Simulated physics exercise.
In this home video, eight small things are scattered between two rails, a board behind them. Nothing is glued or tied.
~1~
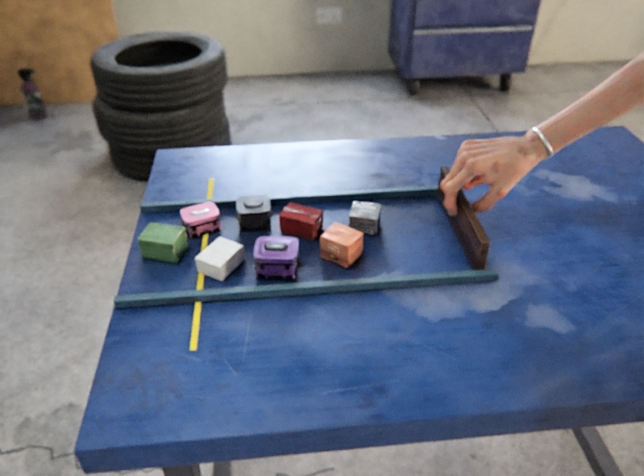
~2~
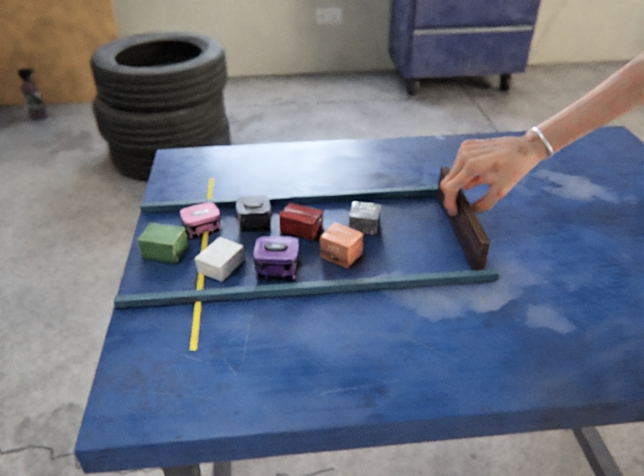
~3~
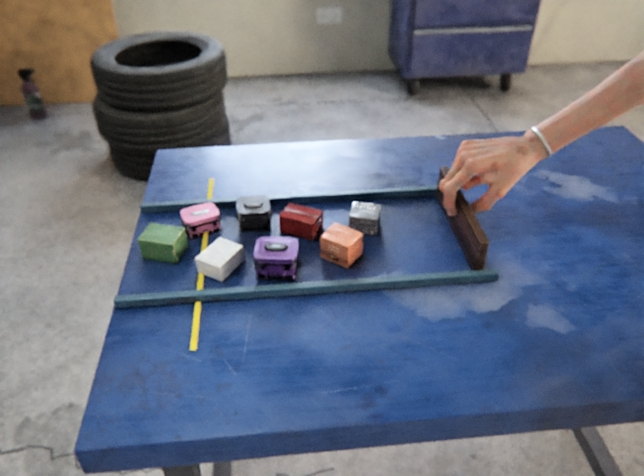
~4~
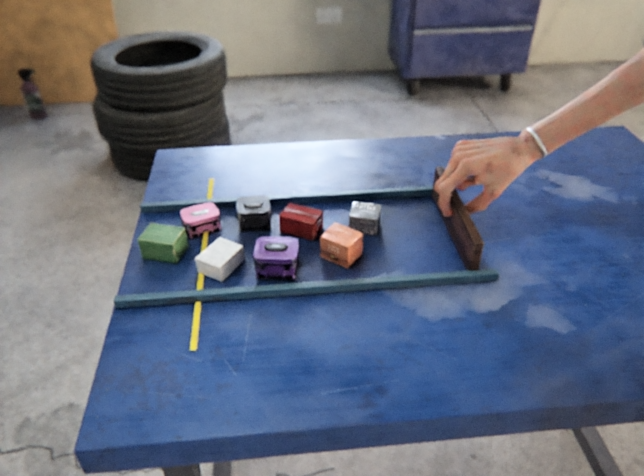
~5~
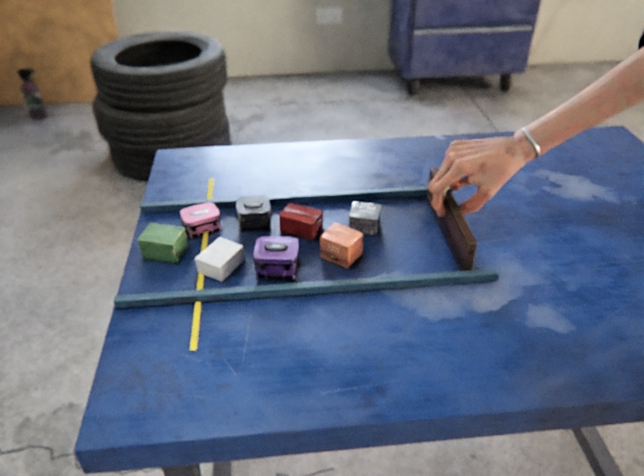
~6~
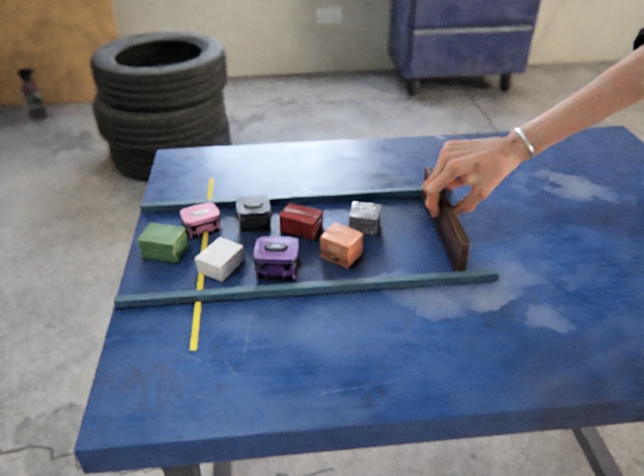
A hand held a dark board upright between two rails on a blue table, then slid it slightly left toward eight small cases and blocks, which stayed still around a yellow strip.
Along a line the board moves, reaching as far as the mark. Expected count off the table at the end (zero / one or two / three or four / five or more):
Expected count: One or two.
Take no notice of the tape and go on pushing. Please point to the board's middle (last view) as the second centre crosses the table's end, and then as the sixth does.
At (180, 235) for the second, at (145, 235) for the sixth.
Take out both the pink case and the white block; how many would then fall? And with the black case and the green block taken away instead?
The counts: 1 and 0.
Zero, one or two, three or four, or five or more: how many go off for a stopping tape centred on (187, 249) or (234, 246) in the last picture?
One after another: One or two; none at all.
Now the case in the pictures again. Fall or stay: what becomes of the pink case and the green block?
The pink case stays put, and the green block is gone.
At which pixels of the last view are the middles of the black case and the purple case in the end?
Final centres, first then second: (191, 211), (178, 271).
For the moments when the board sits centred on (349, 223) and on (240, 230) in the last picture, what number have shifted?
At the first spot the count is 3, and at the second it is 8.
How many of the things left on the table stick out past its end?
The count is 0.
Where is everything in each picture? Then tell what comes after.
The first frame shows green block (164, 243); pink case (201, 220); white block (221, 259); board (461, 216); tape (204, 248).
The second frame shows pink case (201, 221); purple case (277, 258).
The third frame shows white block (221, 259); grey box (365, 218).
The fourth frame shows green block (164, 243); board (455, 216).
The fifth frame shows pink case (201, 221); black case (254, 213).
The sixth frame shows green block (164, 243); pink case (201, 221); white block (221, 259); board (443, 217); tape (204, 248).
A little later, none off yet; green block at rest near (164, 243); pink case at rest near (201, 221); white block at rest near (221, 259).
When it is over, the number that fall off is one or two; down, green block.
